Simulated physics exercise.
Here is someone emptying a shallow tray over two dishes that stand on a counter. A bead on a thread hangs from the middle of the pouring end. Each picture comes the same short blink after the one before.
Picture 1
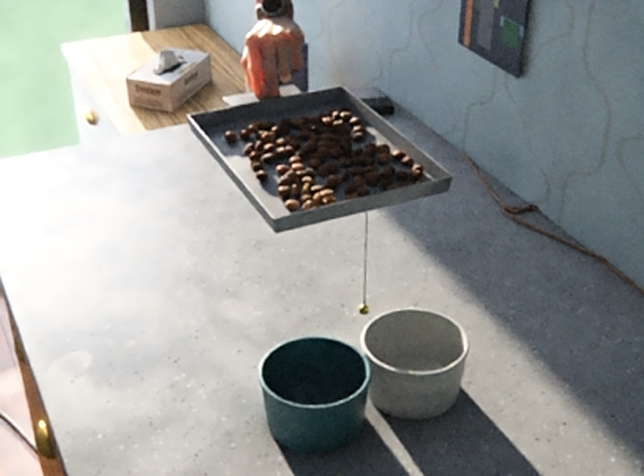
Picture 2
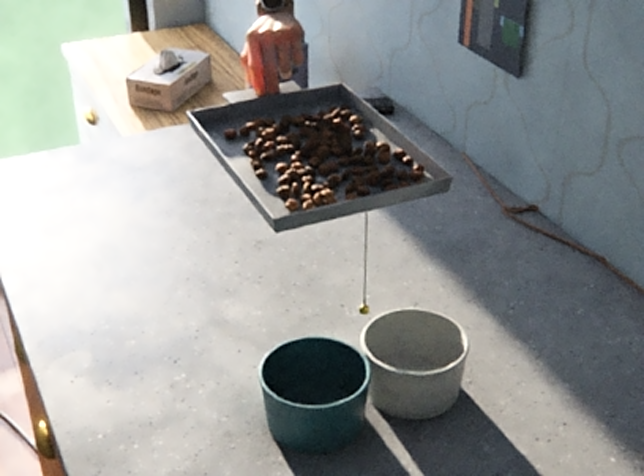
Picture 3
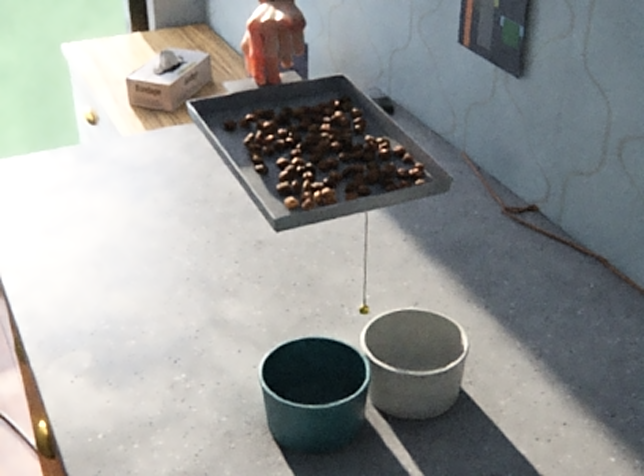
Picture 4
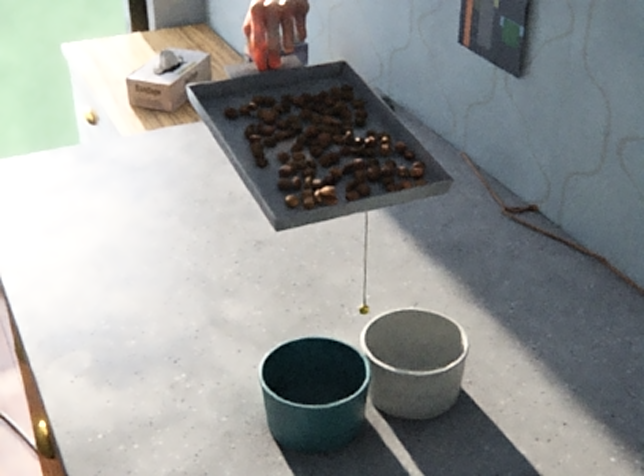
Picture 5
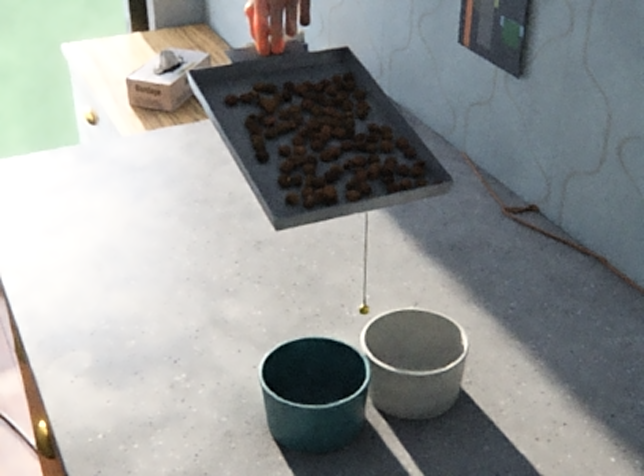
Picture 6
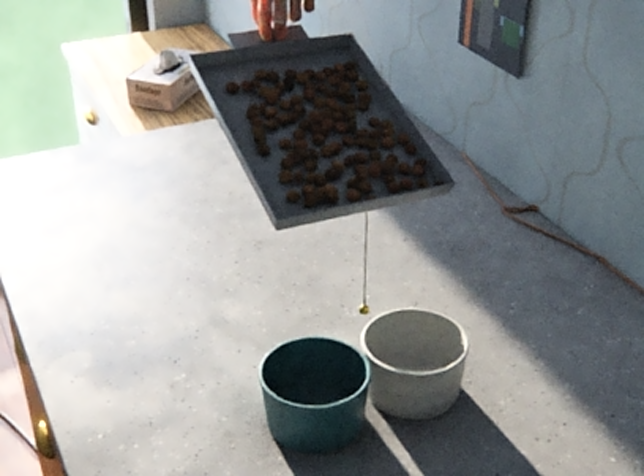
A hand raising the far end of a shallow grey tray of brown pieces above a teal bowl and a white bowl.
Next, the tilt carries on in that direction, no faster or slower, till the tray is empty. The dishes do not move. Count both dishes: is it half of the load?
They take more than half between them.
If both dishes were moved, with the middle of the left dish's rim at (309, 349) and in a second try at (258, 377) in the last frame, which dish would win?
One: The right one. Two: The right-hand dish.
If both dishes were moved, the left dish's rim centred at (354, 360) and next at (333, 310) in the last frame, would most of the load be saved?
One: The larger part. Two: The smaller part.
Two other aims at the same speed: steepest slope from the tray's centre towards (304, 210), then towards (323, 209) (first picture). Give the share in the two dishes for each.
About 70 and 90 per cent.
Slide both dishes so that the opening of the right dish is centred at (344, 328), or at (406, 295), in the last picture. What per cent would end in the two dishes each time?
First some 10, then 0 per cent.
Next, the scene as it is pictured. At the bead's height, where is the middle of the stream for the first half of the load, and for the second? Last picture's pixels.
Early half (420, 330), late half (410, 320).
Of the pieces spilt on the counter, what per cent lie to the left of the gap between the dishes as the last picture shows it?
Some 10 per cent.
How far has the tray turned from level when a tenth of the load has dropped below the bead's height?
At some 85 degrees.
Soon after the last picture, tray tipped steeply; nearly all on the tray; a stray few in the air.
A little later, tray tipped past a quarter turn; about a quarter on the tray; a small part in the left dish; about a third in the right dish; a small part outside both; a small part in the air.
Later still, tray tipped past a quarter turn; about a quarter in the left dish; about two thirds in the right dish; about a quarter outside both.
At rest, tray tipped past a quarter turn; about a quarter in the left dish; about two thirds in the right dish; about a quarter outside both.
